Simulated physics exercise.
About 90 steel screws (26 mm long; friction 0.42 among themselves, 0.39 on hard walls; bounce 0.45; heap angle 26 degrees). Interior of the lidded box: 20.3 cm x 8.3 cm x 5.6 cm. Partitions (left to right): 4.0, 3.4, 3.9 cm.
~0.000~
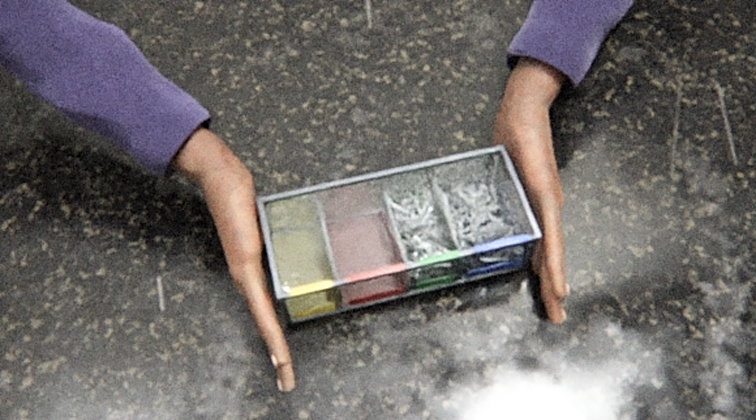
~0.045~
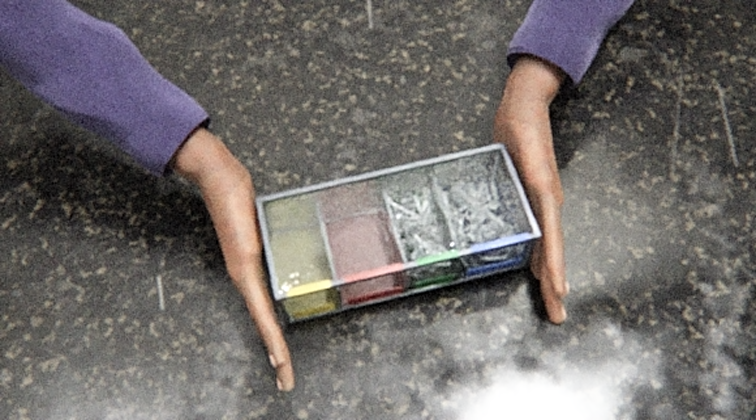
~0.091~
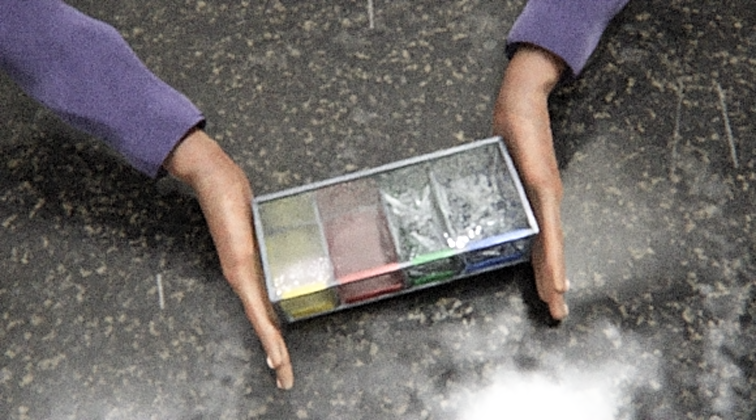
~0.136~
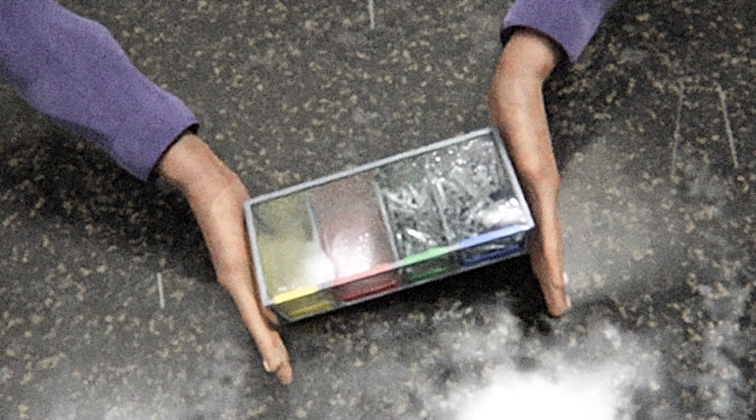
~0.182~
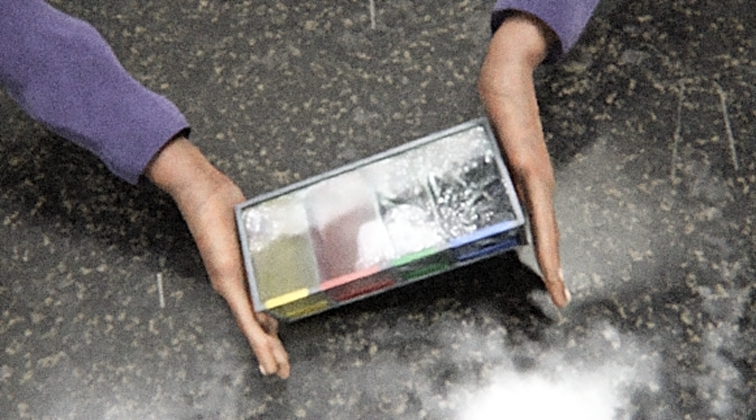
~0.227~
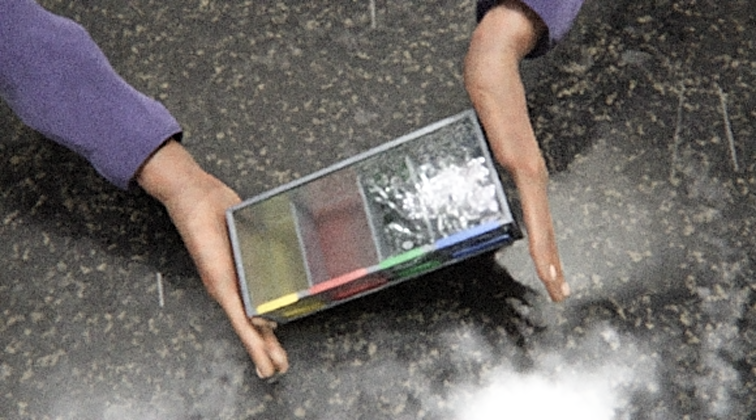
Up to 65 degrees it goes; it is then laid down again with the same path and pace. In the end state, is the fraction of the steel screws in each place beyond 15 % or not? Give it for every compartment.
Red: Not beyond, blue: Beyond, green: Beyond, yellow: Not beyond.
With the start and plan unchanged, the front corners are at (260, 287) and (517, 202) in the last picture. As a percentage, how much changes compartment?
I'd put it at about 5 per cent.
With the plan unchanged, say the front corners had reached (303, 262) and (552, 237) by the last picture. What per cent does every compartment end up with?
Final per cent - red: 0; blue: 55; green: 45; yellow: 0.
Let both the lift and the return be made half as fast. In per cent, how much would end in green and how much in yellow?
Green 45 %; yellow 0 %.
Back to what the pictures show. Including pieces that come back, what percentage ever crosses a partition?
Estimate: Some 5 per cent.
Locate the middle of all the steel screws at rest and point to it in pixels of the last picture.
After settling, the middle sits near (454, 243).
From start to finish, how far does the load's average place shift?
Some 1.0 cm.
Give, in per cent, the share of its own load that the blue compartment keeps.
Something like 100 in a hundred.
After 0.64 s, tilt 62 degrees; blue 55 %, green 45 %.
After 0.92 s, tilt 24 degrees; red 5 %, blue 55 %, green 40 %.
Then, at 1.30 s, tilt 0 degrees; red 5 %, blue 55 %, green 40 %.
In the end, at 2.2 s, red 5 %, blue 55 %, green 40 %, yellow 0 %.
